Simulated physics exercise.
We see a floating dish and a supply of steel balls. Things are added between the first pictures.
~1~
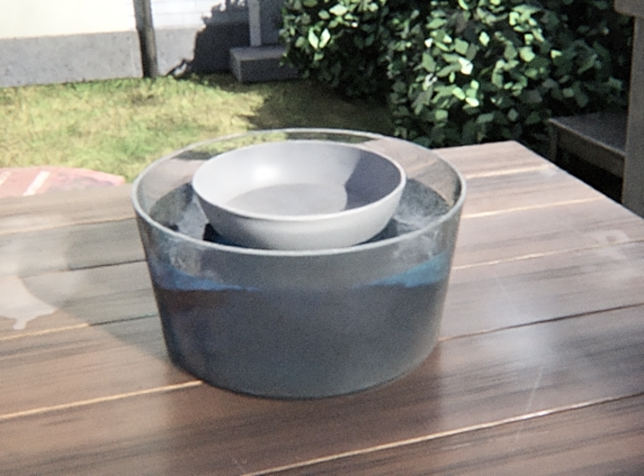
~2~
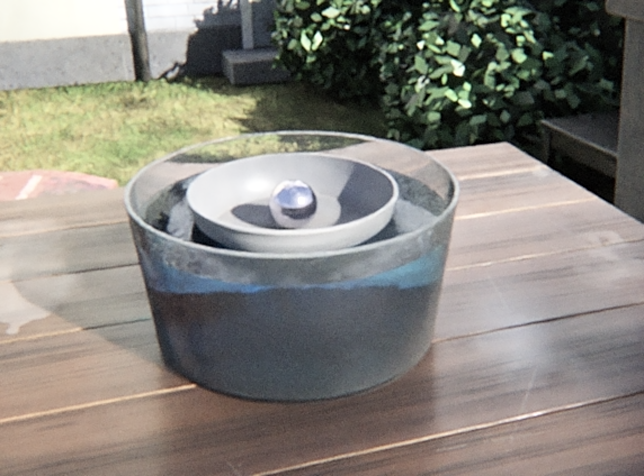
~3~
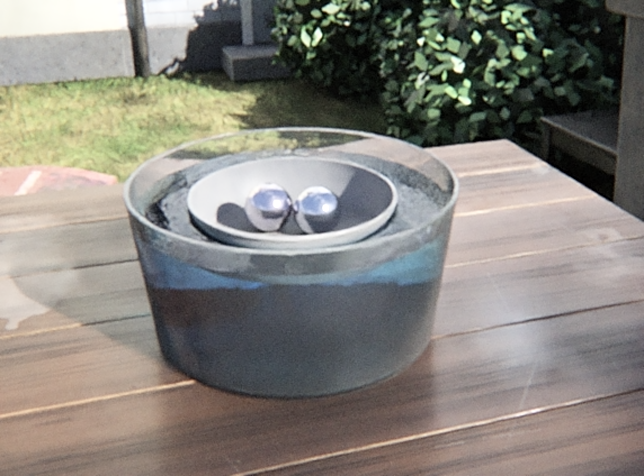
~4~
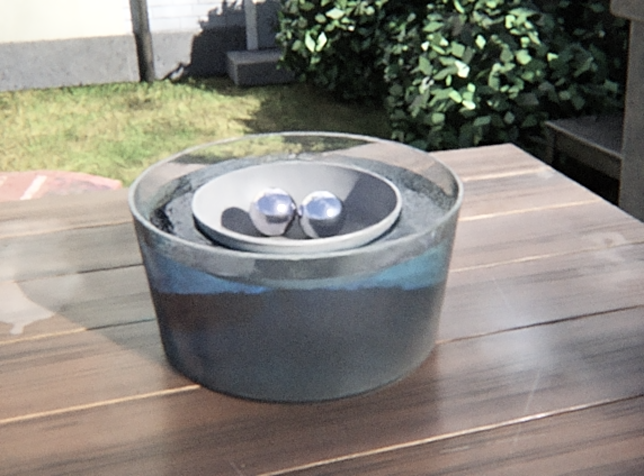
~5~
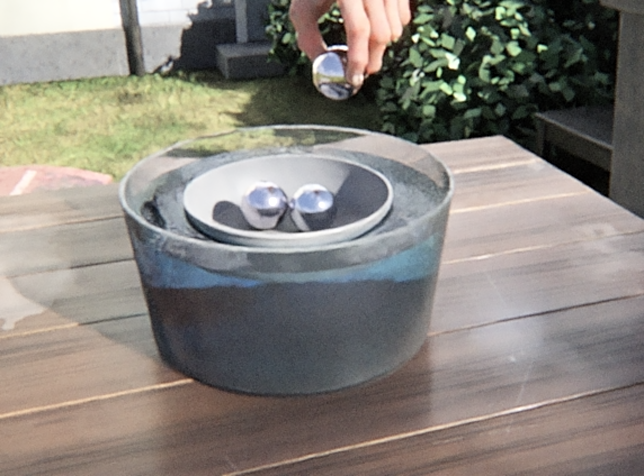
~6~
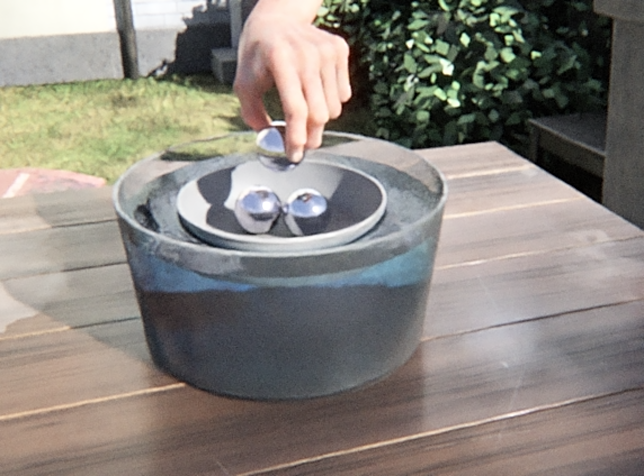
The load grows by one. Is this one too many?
It floods and sinks.
A moment on, the steel ball is in and the dish dips.
Further on, water pours in over its edge.
When it is over, the dish lies on the bottom with its load.
